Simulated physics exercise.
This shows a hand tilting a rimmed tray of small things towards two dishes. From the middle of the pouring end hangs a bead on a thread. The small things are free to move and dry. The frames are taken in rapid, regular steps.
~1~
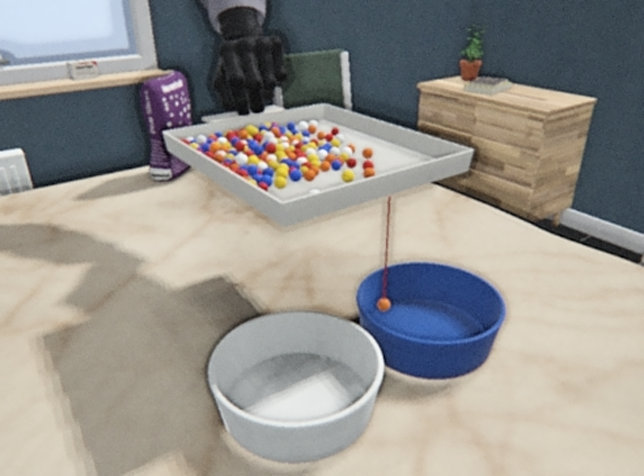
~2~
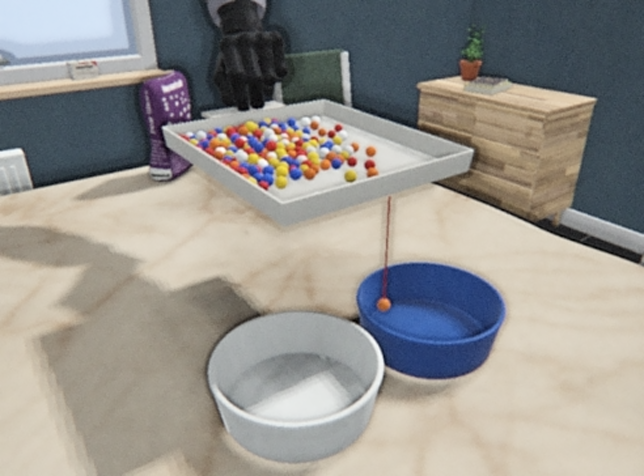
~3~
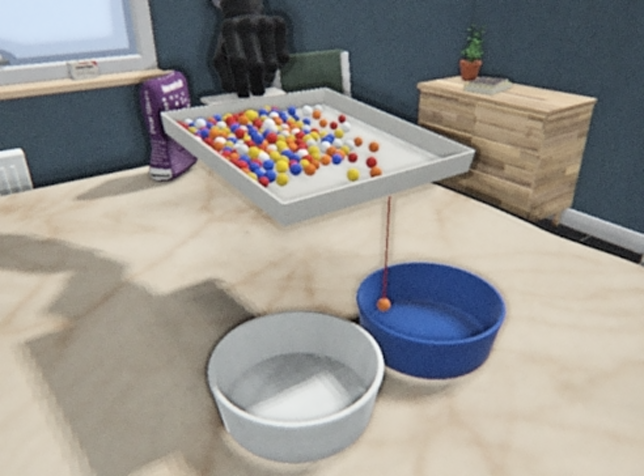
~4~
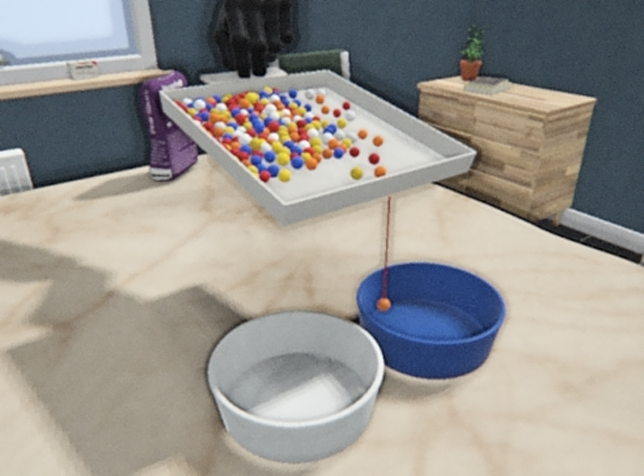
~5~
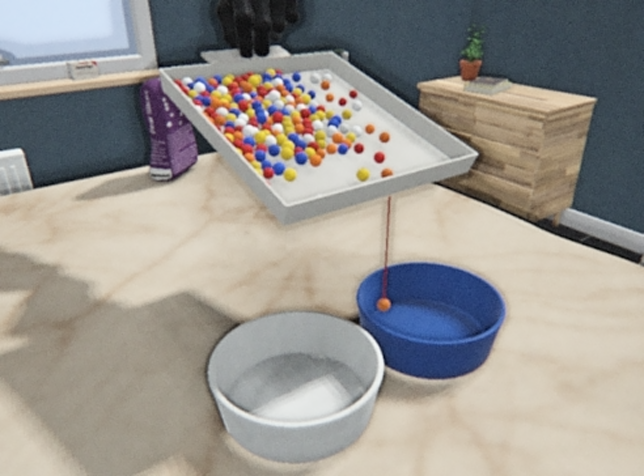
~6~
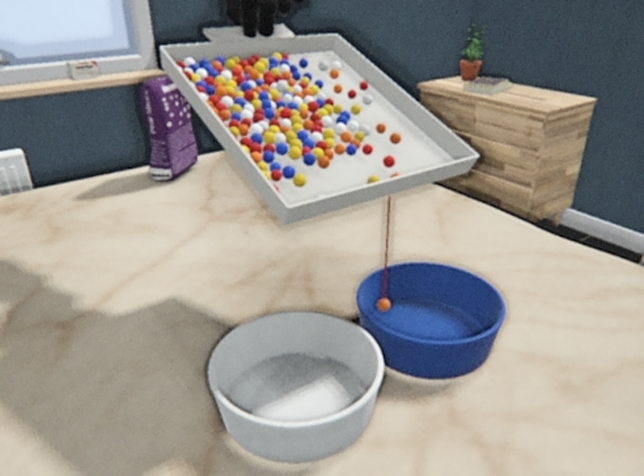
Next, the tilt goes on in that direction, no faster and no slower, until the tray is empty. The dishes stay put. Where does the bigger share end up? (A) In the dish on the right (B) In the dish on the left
A.
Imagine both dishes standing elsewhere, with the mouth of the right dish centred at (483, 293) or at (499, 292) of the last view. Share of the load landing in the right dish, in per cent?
30, then 20 %.
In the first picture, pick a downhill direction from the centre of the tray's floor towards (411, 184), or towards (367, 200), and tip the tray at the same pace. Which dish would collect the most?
Try 1: The right-side dish; try 2: The left-side dish.
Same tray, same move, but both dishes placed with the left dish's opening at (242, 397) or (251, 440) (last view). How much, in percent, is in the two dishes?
40 and 60 in a hundred, in turn.
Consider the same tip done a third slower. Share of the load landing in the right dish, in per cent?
Share: Around 30%.
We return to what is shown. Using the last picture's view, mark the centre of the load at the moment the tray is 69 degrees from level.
Look around (388, 175) in the last picture.
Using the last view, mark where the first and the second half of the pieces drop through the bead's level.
(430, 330), then (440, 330).
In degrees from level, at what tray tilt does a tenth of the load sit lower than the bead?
At some 75 degrees.
Soon, tray tipped steeply; most on the tray; a stray few in the left dish; a stray few in the right dish; a small part outside both; a small part in the air.
A while on, tray tipped past a quarter turn; a small part on the tray; a small part in the left dish; about a quarter in the right dish; about a third outside both; about a quarter in the air.
Towards the end, tray tipped past a quarter turn; a small part in the left dish; about a third in the right dish; about half outside both.
Finally, tray tipped past a quarter turn; a small part in the left dish; about a third in the right dish; about half outside both.
